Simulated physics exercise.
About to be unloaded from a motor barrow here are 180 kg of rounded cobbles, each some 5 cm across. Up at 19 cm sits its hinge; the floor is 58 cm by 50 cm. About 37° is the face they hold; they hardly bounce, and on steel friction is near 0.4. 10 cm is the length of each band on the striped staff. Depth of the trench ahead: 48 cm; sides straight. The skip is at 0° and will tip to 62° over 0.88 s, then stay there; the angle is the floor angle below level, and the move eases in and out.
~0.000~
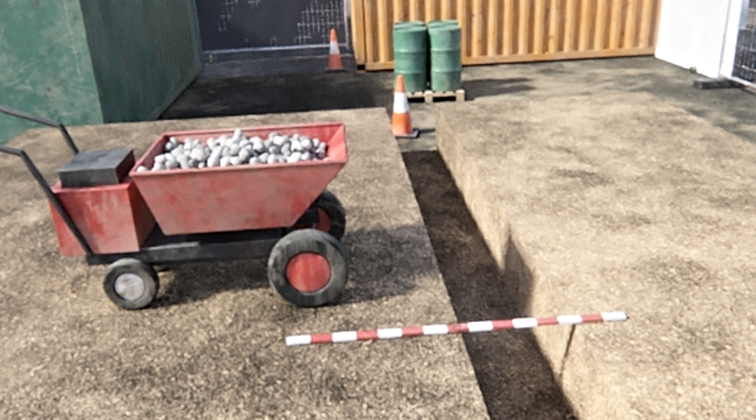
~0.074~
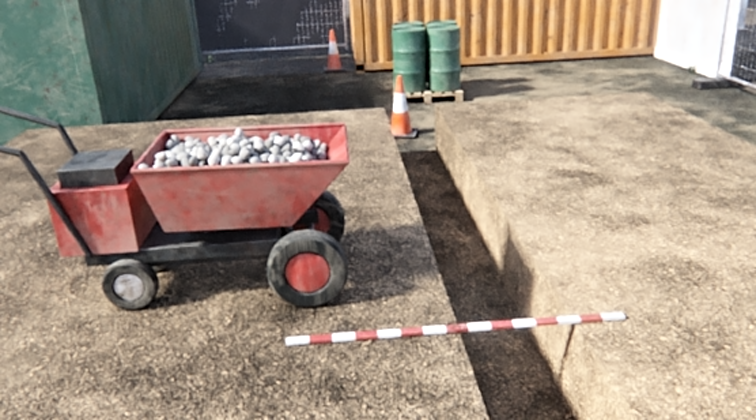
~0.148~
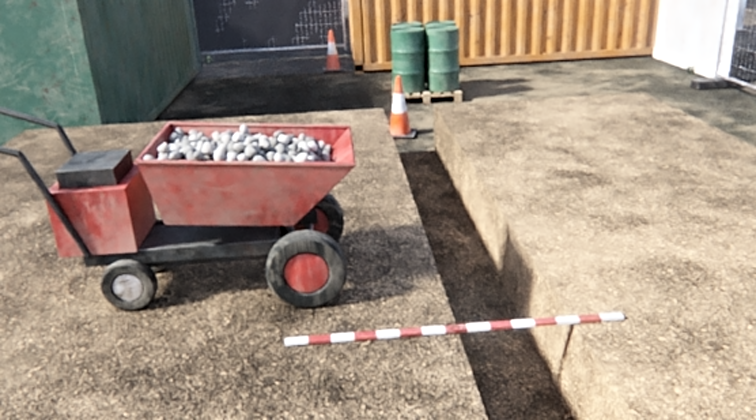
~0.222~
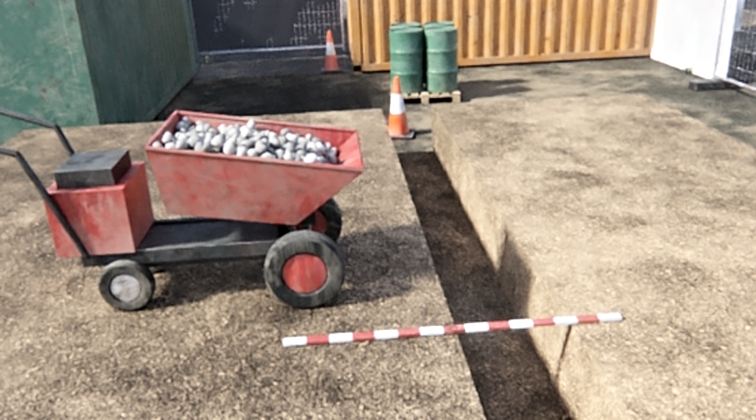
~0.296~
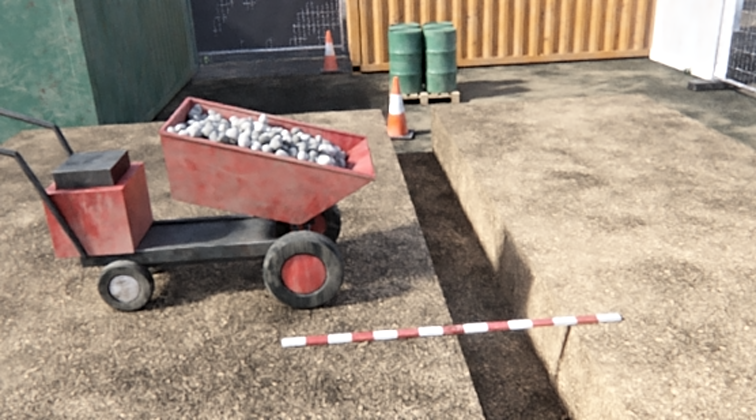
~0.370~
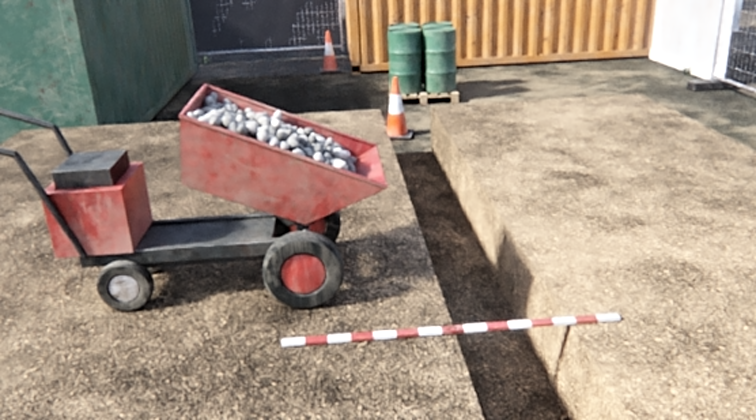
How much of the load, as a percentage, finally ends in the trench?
I would put it at about 94 per cent.
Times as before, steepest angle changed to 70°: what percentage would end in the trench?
In that case some 100 per cent.
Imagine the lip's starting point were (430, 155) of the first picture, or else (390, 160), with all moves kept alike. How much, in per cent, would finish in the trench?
The first gives about 60 percent and the second about 90 percent.
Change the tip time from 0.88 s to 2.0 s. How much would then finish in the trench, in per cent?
Roughly 90% would finish there.
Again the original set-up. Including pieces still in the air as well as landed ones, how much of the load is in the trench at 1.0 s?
Roughly 15 percent of the load.
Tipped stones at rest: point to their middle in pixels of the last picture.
Their middle lands near (482, 331).
After 0.7 s the floor is at 52°; 100 % in the skip; the foremost stones are at (402, 204).
After 1.0 s the floor is at 62°; 81 % in the skip, 3 % short of the trench, 16 % in the trench; the foremost stones are at (487, 287).
After 1.3 s the floor is at 62°; 41 % in the skip, 2 % short of the trench, 57 % in the trench; the foremost stones are at (522, 324).
After 3.3 s the floor is at 62°; 5 % in the skip, 1 % short of the trench, 94 % in the trench; the foremost stones are at (525, 330).
